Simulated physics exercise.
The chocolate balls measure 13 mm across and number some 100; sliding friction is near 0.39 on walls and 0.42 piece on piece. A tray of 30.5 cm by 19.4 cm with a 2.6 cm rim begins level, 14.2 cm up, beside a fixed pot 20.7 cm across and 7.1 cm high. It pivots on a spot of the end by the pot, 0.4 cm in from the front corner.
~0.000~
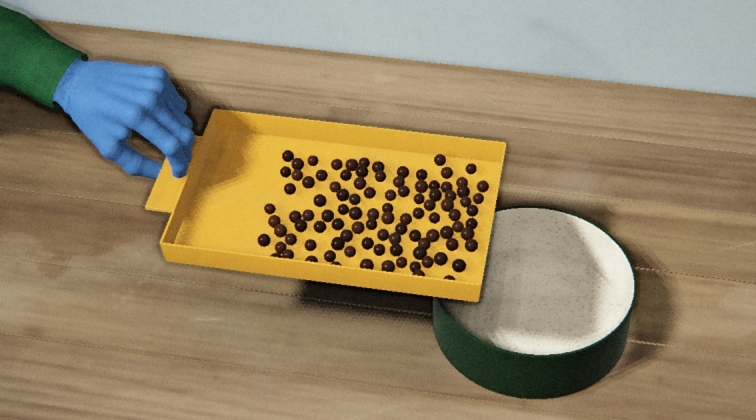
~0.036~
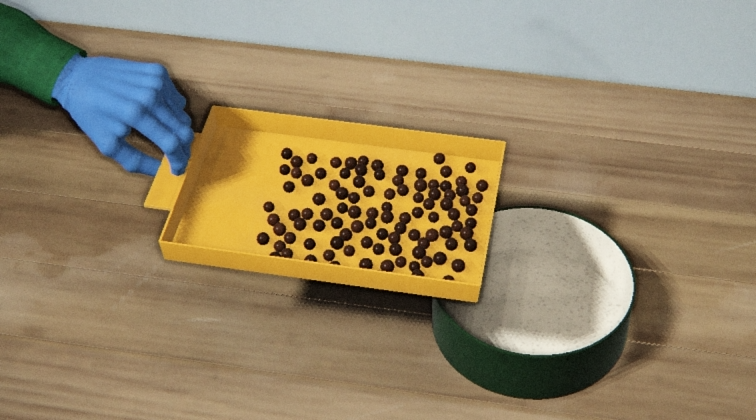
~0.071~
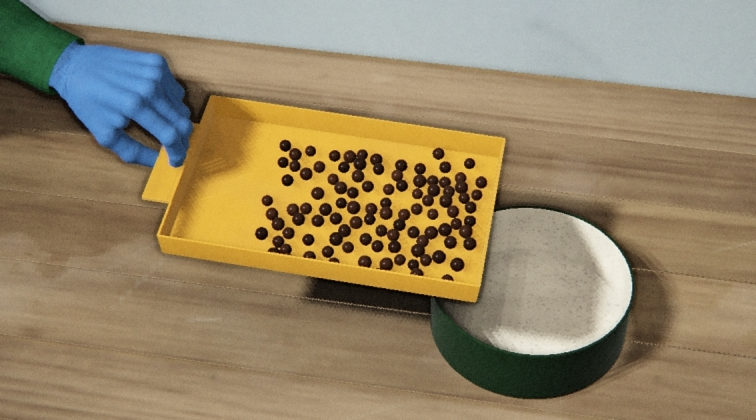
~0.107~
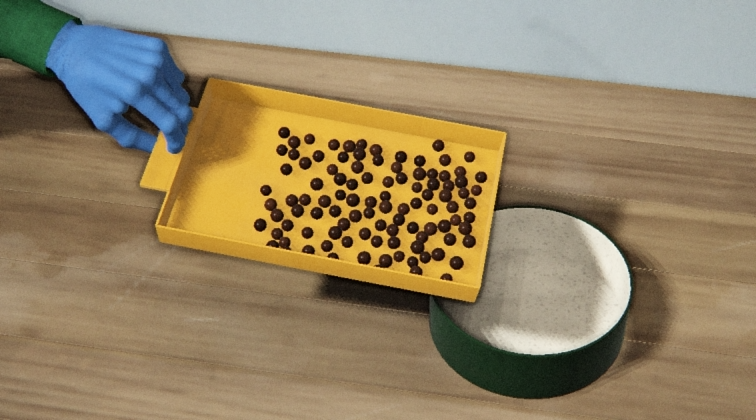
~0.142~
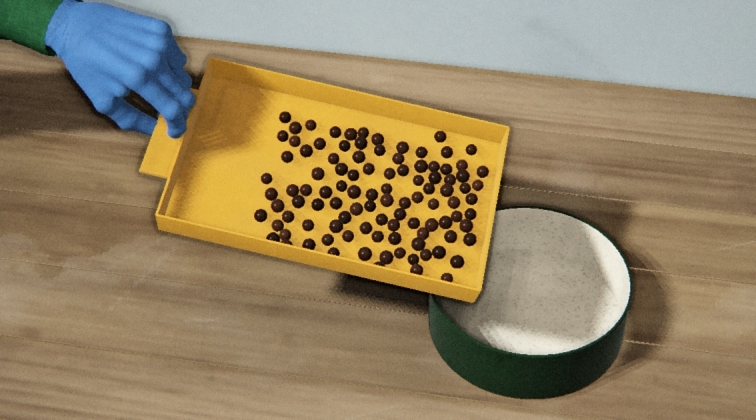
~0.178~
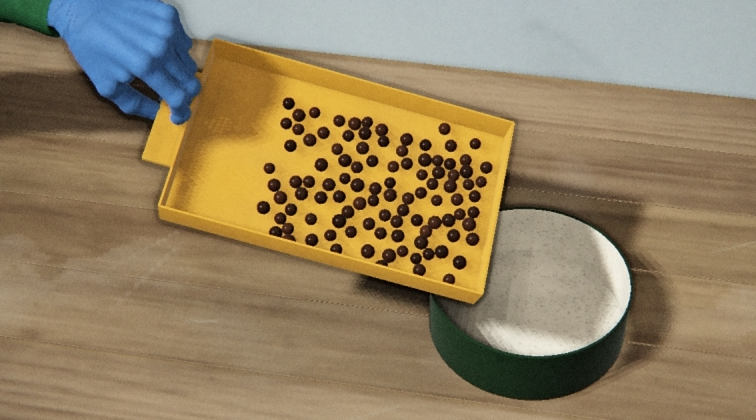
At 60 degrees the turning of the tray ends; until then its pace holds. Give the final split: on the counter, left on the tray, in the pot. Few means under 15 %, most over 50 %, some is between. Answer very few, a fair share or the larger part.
On the counter: A fair share; left on the tray: The larger part; in the pot: Very few.
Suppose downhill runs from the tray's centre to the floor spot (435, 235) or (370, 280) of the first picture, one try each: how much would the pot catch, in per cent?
About 10 and 0 per cent.
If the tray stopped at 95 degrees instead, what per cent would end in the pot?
In that case some 0 per cent.
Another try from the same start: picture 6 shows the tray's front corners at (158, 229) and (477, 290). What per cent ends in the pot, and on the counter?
Pot 0, counter 5.
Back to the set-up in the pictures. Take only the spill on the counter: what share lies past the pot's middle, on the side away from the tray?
Some 80 per cent.
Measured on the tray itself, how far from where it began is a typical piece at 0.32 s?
Some 2 cm.
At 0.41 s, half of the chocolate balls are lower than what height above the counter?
Some 22 cm.
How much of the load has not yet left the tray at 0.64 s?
Some 95 per cent of the load.
After 0.32 s, tilt 42 degrees; the tray holds 100 %, the pot 0 %.
After 0.41 s, tilt 55 degrees; the tray holds 100 %, the pot 0 %.
After 0.64 s, tilt 60 degrees; the tray holds 95 %, the pot 0 %.
At rest (2.1 s), counter 25 %, tray 75 %, pot 0 %.
